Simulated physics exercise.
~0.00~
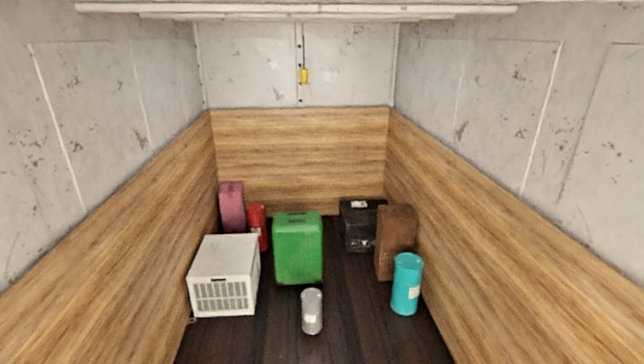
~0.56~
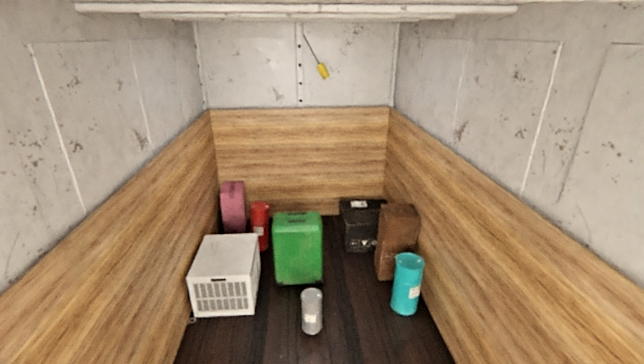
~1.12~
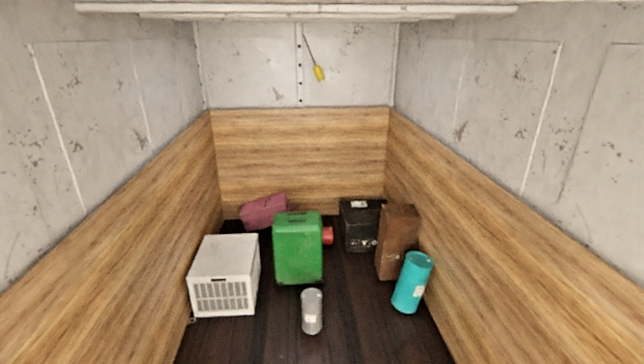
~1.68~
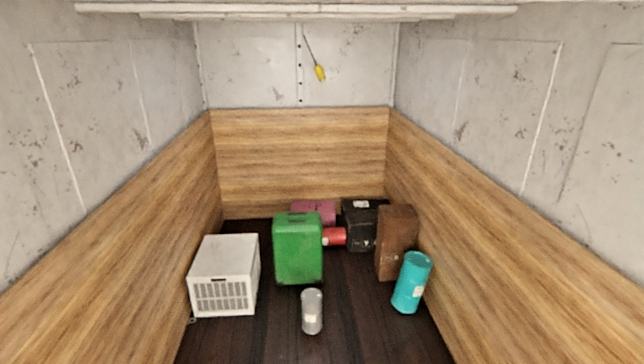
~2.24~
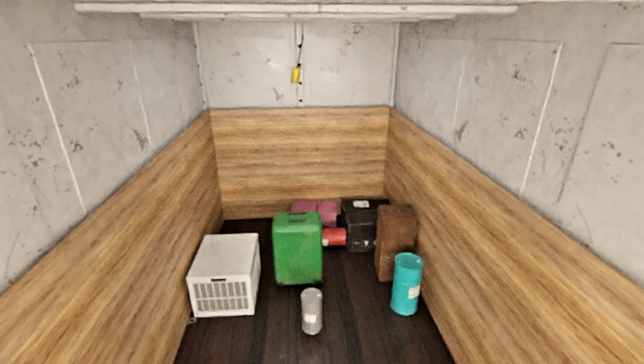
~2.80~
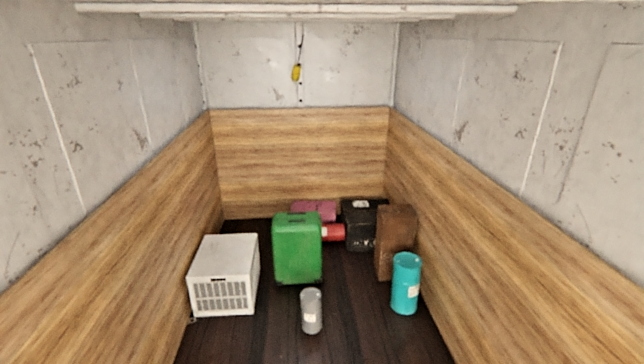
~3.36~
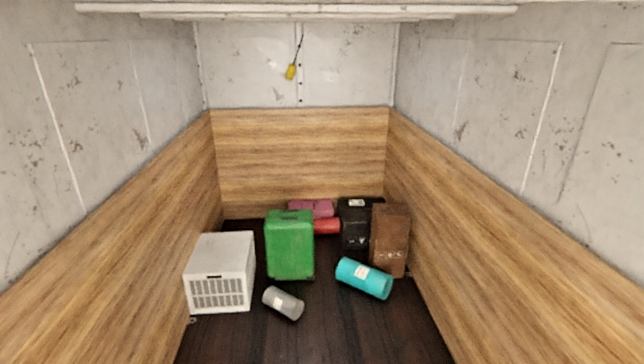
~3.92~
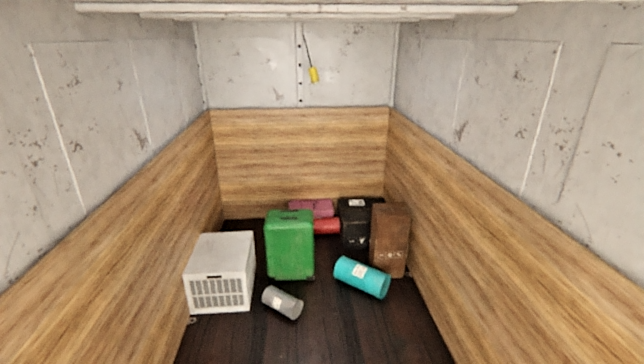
A yellow lamp hangs and swings at the far wall of a van's load bay, seen from the rear, with wood-panelled lower walls. A white chest, green case and grey canister stand nearer, a pink box and red canister behind them at left, and black and brown boxes and a turquoise canister at right. First the pink box and red canister topple and shift right behind the green case, while the turquoise canister leans right, then settles upright. Later the turquoise and grey canisters tip over leftwards. All four lie on their sides, the others still upright.
